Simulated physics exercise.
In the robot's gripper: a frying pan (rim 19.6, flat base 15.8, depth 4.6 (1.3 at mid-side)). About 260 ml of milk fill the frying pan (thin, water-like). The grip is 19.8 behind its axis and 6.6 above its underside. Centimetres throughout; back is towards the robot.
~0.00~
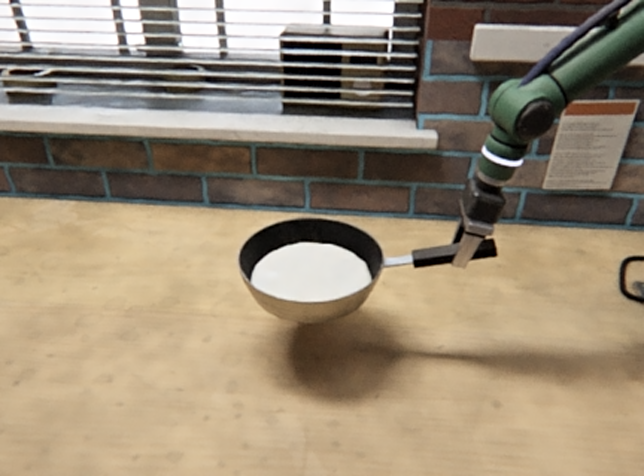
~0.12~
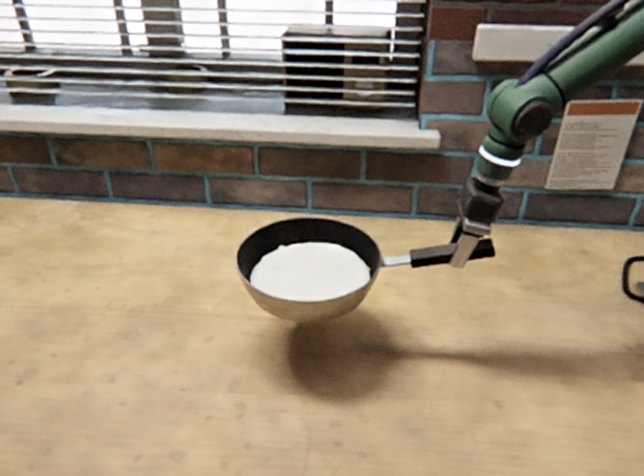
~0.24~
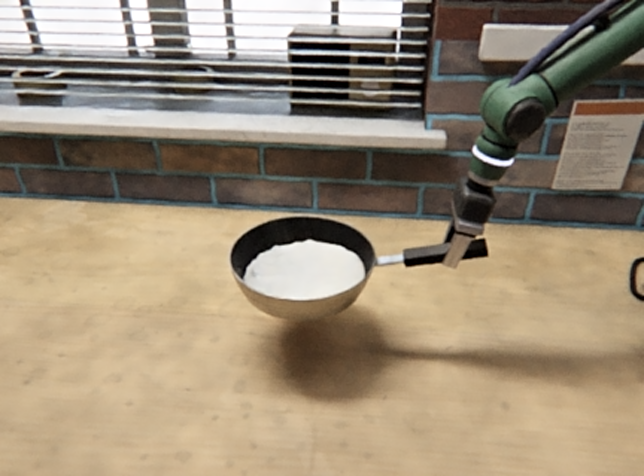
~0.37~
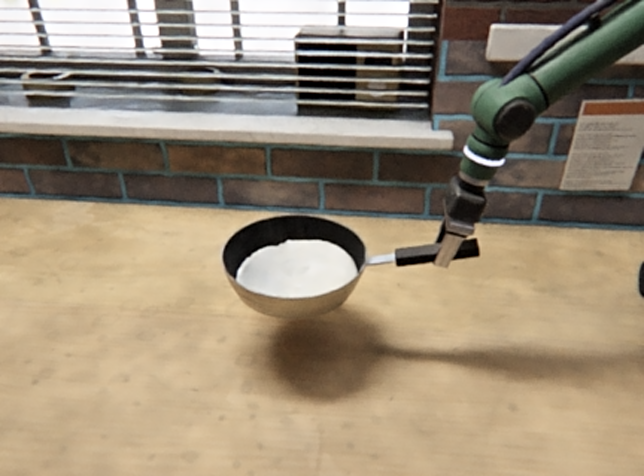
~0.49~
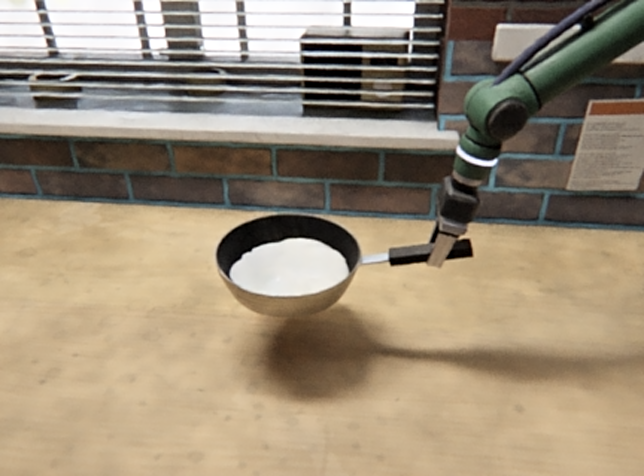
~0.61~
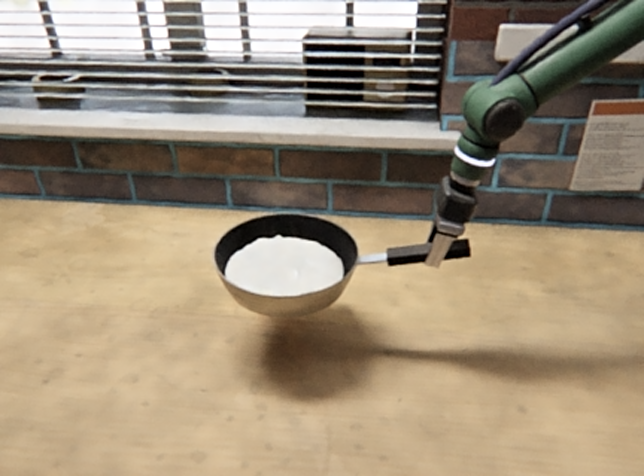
At first, a green robot arm holds a frying pan of milk level by its handle above a wooden surface, near a brick wall and window blinds. Then the arm carries the pan slightly to the left, and the milk's surface shifts gently inside while the pan stays nearly level.
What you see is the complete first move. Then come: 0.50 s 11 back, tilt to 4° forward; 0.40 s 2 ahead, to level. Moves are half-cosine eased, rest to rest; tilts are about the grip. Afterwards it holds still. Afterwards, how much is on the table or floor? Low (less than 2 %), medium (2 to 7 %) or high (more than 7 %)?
On the table or floor the share is low, less than 2 %.
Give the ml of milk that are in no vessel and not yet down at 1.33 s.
Some 0 ml.
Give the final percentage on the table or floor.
Some 1 per cent.
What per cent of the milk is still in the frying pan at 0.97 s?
Some 100 per cent.
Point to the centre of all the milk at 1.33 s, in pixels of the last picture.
Around (379, 284).
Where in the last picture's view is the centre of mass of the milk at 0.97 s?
Around (334, 284).
After 0.97 s, tilted 3° forward, liquid up to 14 above the table; 260 ml in the frying pan.
After 1.33 s, tilted 2° forward, liquid up to 18 above the table; 260 ml in the frying pan.
After 1.71 s, level, liquid up to 16 above the table; 260 ml in the frying pan.
After 2.51 s, level, liquid up to 15 above the table; 260 ml in the frying pan.
At rest, 260 ml in the frying pan. That is 1 % on the table or floor.
